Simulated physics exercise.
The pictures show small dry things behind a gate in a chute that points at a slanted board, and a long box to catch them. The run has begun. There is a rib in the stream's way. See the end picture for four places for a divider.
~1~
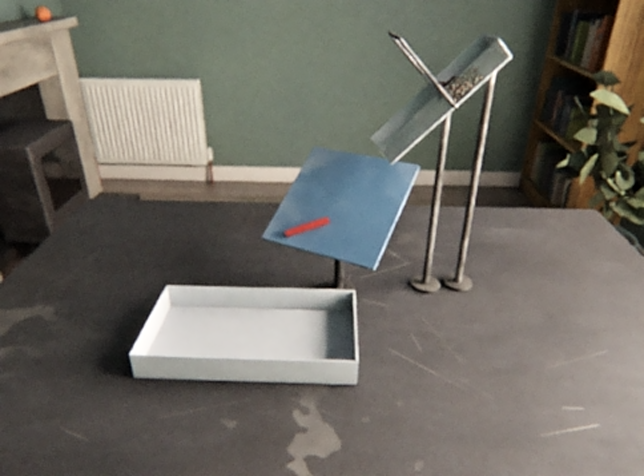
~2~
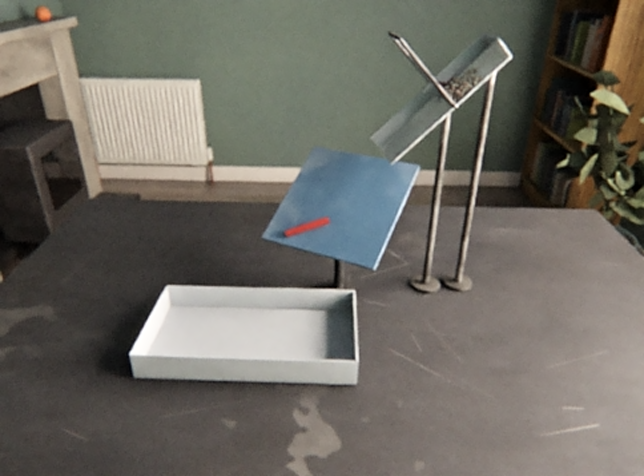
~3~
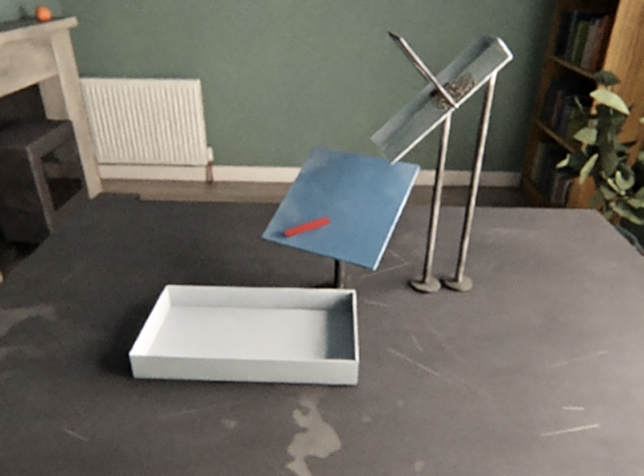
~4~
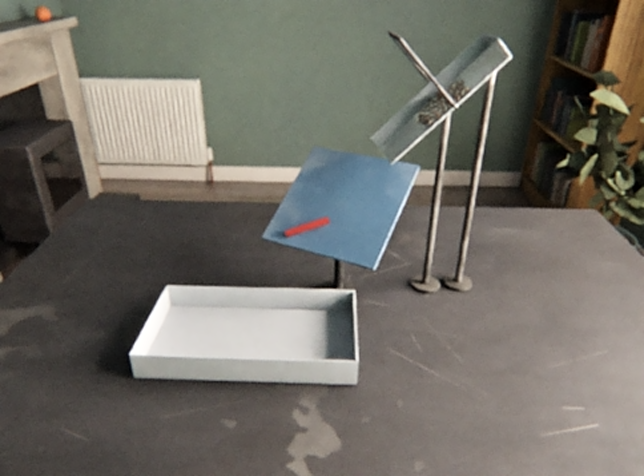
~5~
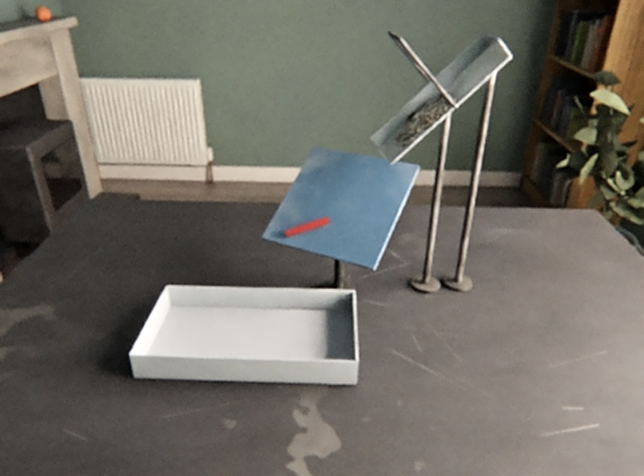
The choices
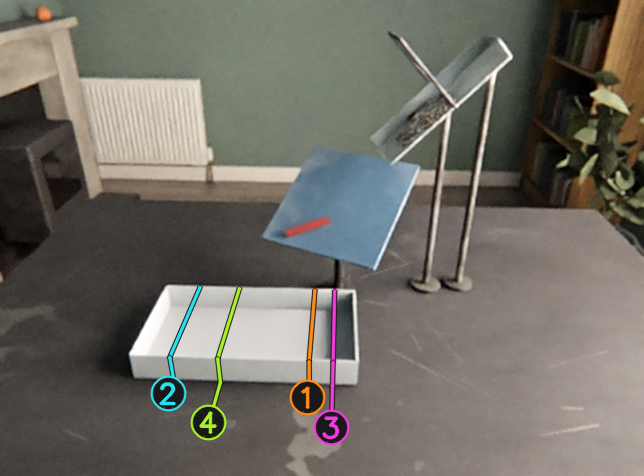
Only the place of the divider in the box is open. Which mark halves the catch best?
4 works best here.
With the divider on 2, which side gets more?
The right side.
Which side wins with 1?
More lands on the left.
On the marked copy, line 1 crosses the front rim at (309, 360); line 2 crosses the front rim at (170, 356); line 3 crosses the front rim at (333, 361); line 4 crosses the front rim at (217, 357).
Choosing 1, of what is caught, all on the left of the divider, none on the right.
Choosing 2, of what is caught, a small part on the left of the divider, nearly all on the right.
Choosing 3, of what is caught, all on the left of the divider, none on the right.
Choosing 4, of what is caught, about half on the left of the divider, about half on the right.
